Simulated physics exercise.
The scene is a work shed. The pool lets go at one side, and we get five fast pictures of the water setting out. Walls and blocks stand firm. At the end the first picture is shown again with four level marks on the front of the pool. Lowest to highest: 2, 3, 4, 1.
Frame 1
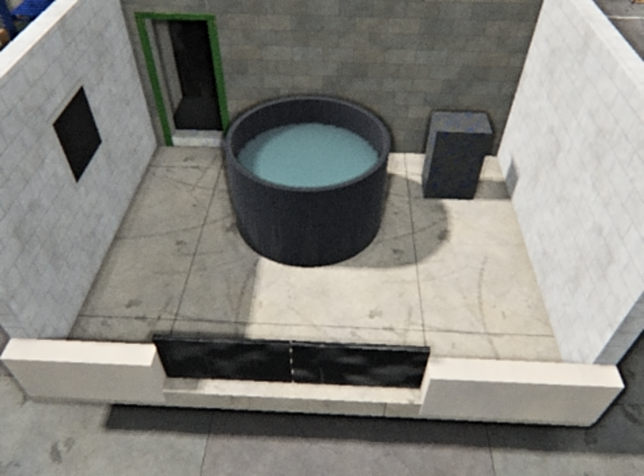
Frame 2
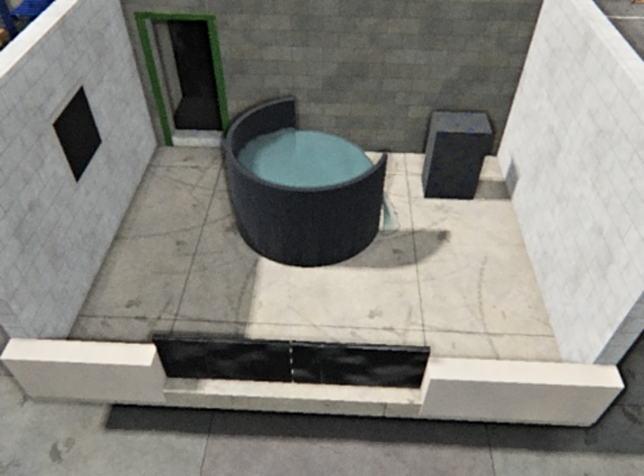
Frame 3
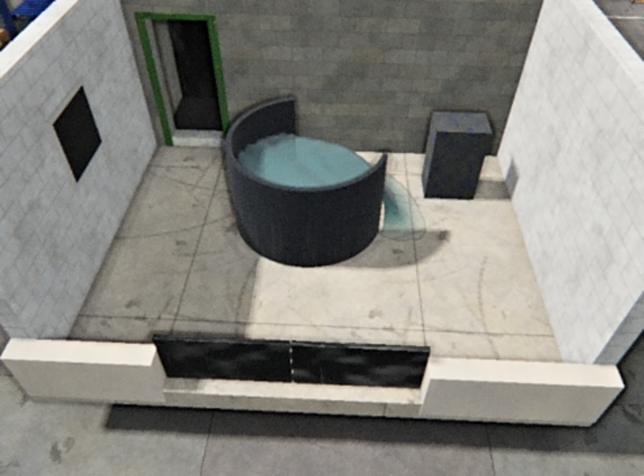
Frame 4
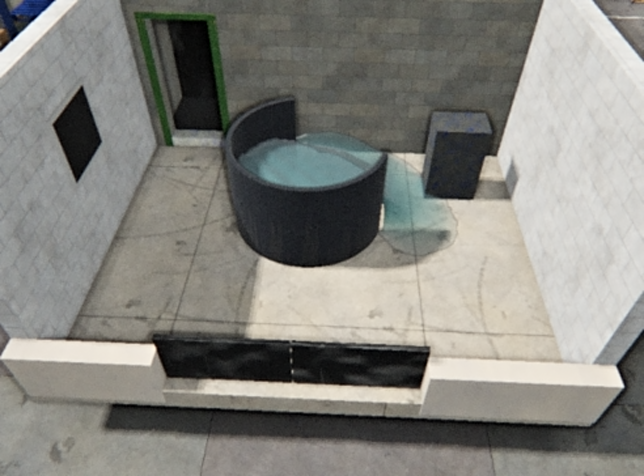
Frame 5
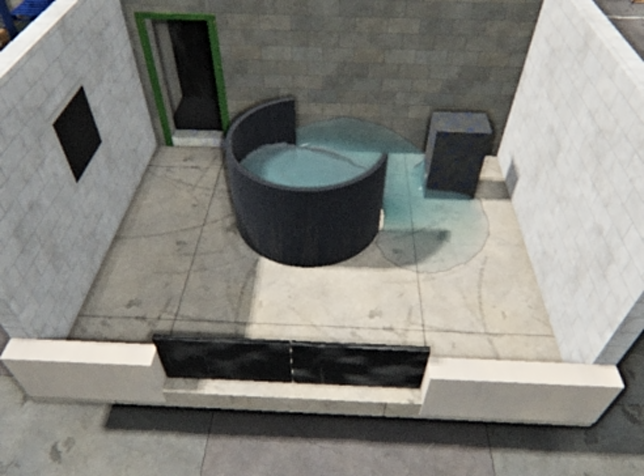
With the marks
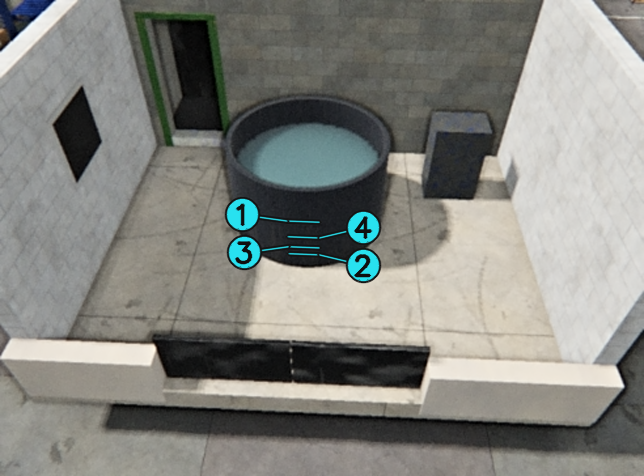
Work shed with a round dark pool, its back right wall vanishing and blue water spreading across the floor around a dark block.
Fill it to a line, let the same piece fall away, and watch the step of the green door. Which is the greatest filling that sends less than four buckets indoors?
The answer is level 1.
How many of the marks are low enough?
All four.
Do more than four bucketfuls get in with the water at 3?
No, that is safe.
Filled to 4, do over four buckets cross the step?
No, not at all.
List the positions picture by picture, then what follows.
Water in the pool at rest, its middle at (308, 163); foot of the green doorway at (200, 146); shut gate at (291, 348).
Water covers 3 % of the ground and shows as far out as (389, 229).
Water covers 8 % of the ground and shows as far out as (414, 233).
Water covers 13 % of the ground and shows as far out as (445, 241).
Water covers 20 % of the ground and shows as far out as (476, 245).
On the marked copy, 1 at (303, 221); 2 at (304, 254); 3 at (303, 247); 4 at (303, 237); from the bottom up 2, 3, 4, 1.
Choosing 1, a splash gets over, under a bucket.
Choosing 2, nothing gets over.
Choosing 3, nothing gets over.
Choosing 4, nothing gets over.
